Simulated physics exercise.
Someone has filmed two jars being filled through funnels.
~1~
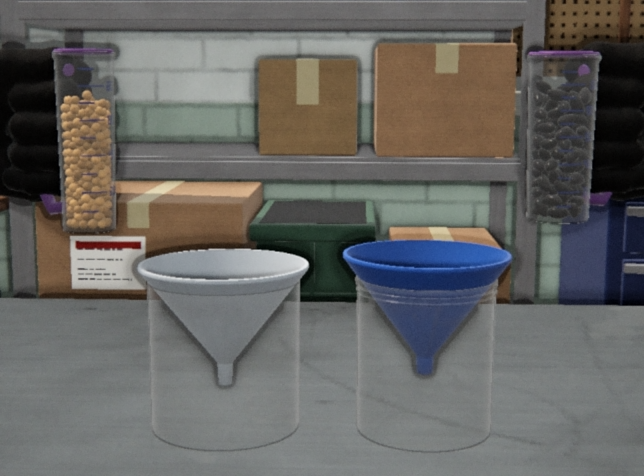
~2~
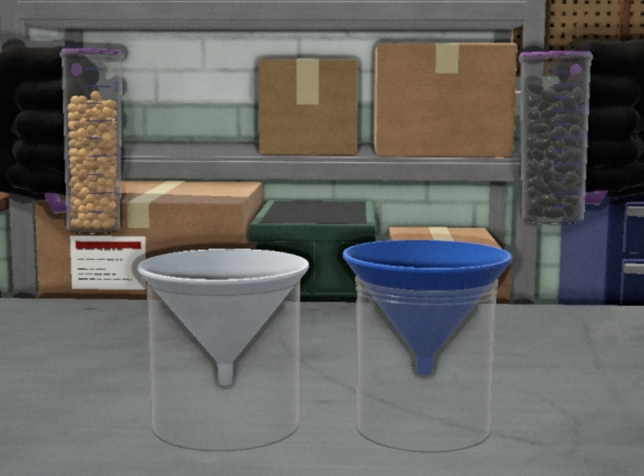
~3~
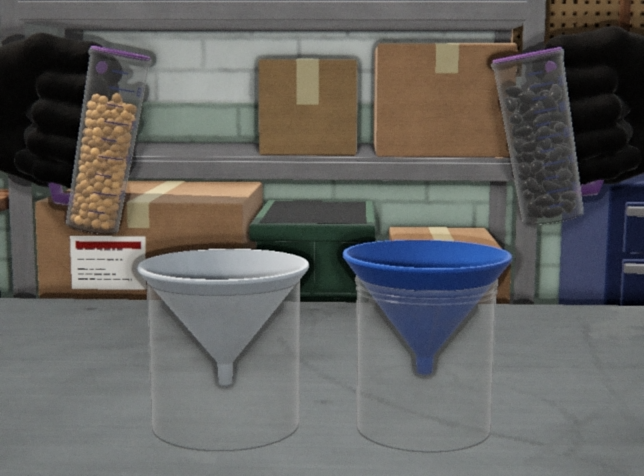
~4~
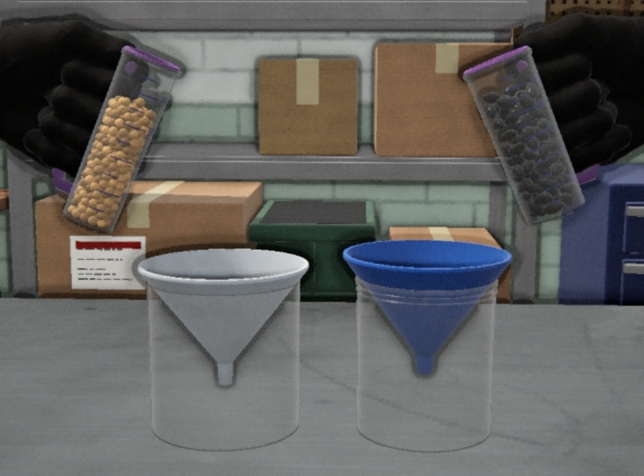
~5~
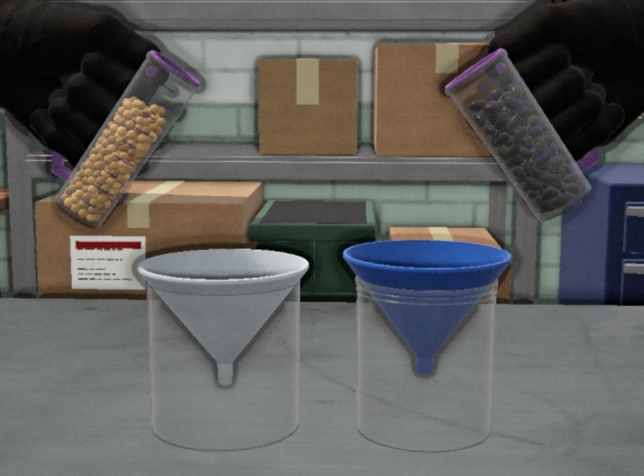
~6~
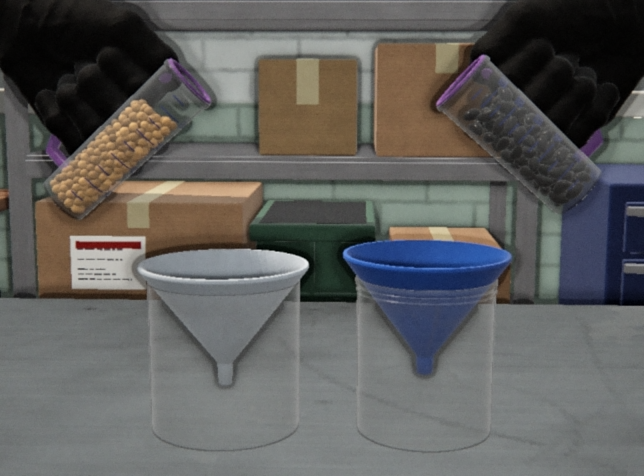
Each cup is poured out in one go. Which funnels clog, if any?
The left funnel holds most of it back and the right funnel holds most of it back.
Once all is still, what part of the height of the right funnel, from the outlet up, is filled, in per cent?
Near 90 %.
Then, 0.32 s later than the last frame, left, every one still in the cup; right, every one still in the cup.
Then, 0.66 s later than the last frame, left, almost all still in the cup, just a few in or over the funnel; right, every one still in the cup.
Then, 1.07 s later than the last frame, left, roughly a quarter still in the cup, the larger part in or over the funnel; right, roughly half still in the cup, roughly half in or over the funnel.
When it is over, left, every one stuck in the funnel, not one down in the jar; right, every one stuck in the funnel, not one down in the jar.
